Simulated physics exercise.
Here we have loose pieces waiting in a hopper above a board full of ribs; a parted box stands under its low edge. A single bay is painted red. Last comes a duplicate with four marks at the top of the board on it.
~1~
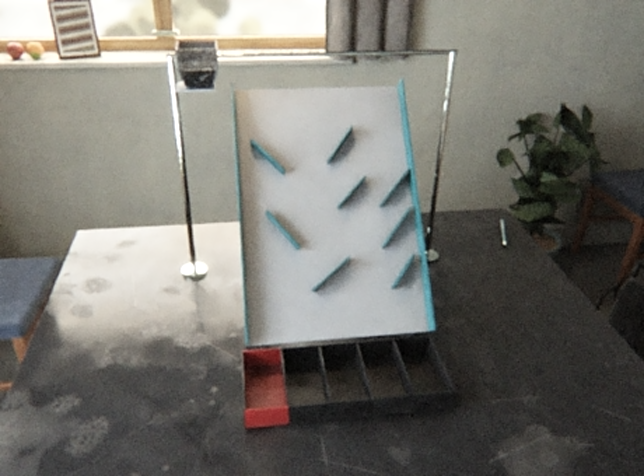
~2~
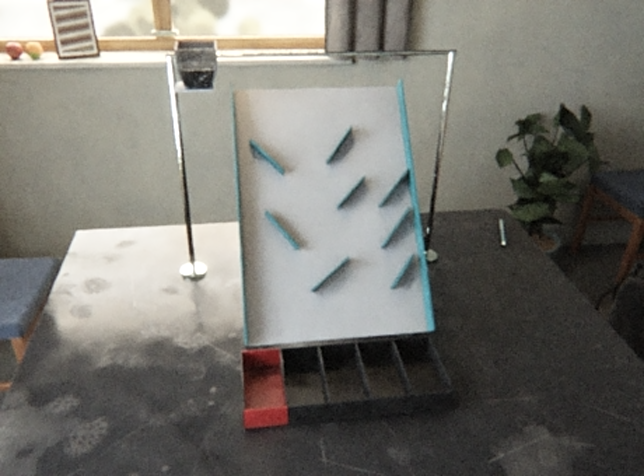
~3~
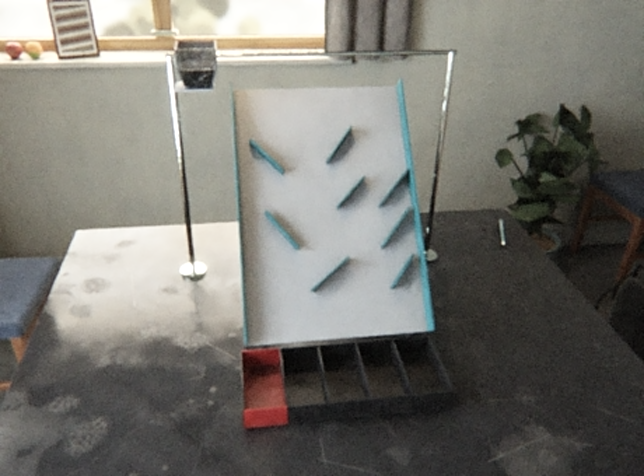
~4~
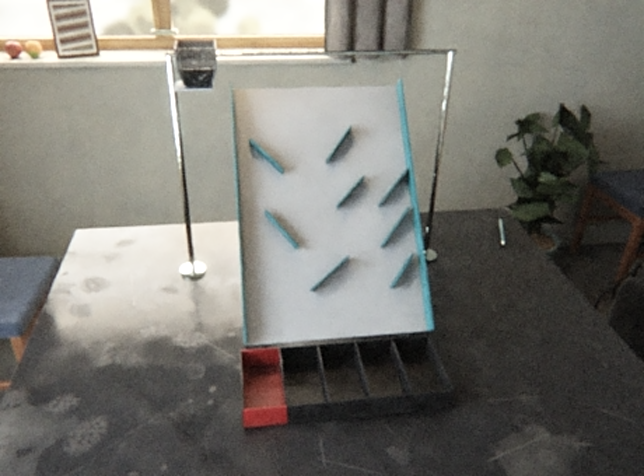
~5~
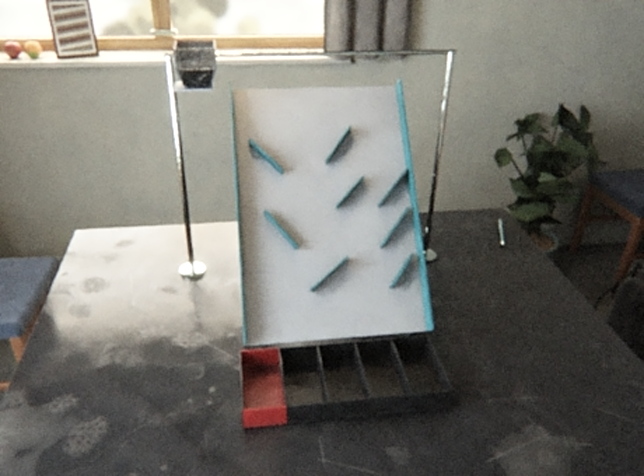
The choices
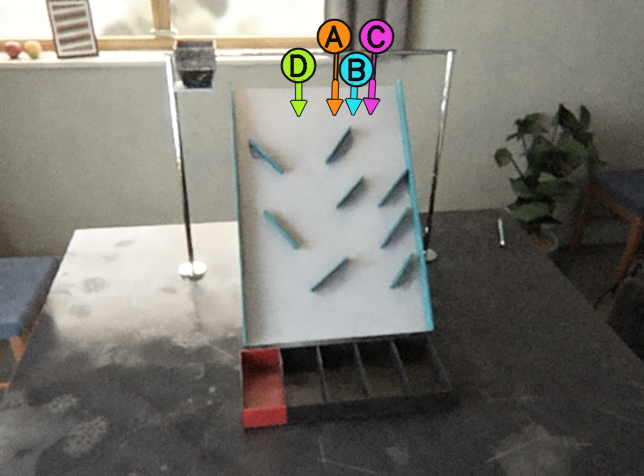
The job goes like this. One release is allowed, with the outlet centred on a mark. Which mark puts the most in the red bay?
Best: D.
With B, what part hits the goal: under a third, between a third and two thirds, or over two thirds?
Under a third.
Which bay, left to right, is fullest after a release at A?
The second from the left.
On the marked copy, mark A meets the board at (334, 109); mark B meets the board at (353, 109); mark C meets the board at (370, 108); mark D meets the board at (298, 110).
If A is chosen, about a quarter in the red bay, most in other bays.
If B is chosen, about a quarter in the red bay, most in other bays, a stray few outside the box.
If C is chosen, about a quarter in the red bay, about two thirds in other bays, a small part held on the board.
If D is chosen, about two thirds in the red bay, about a third in other bays.
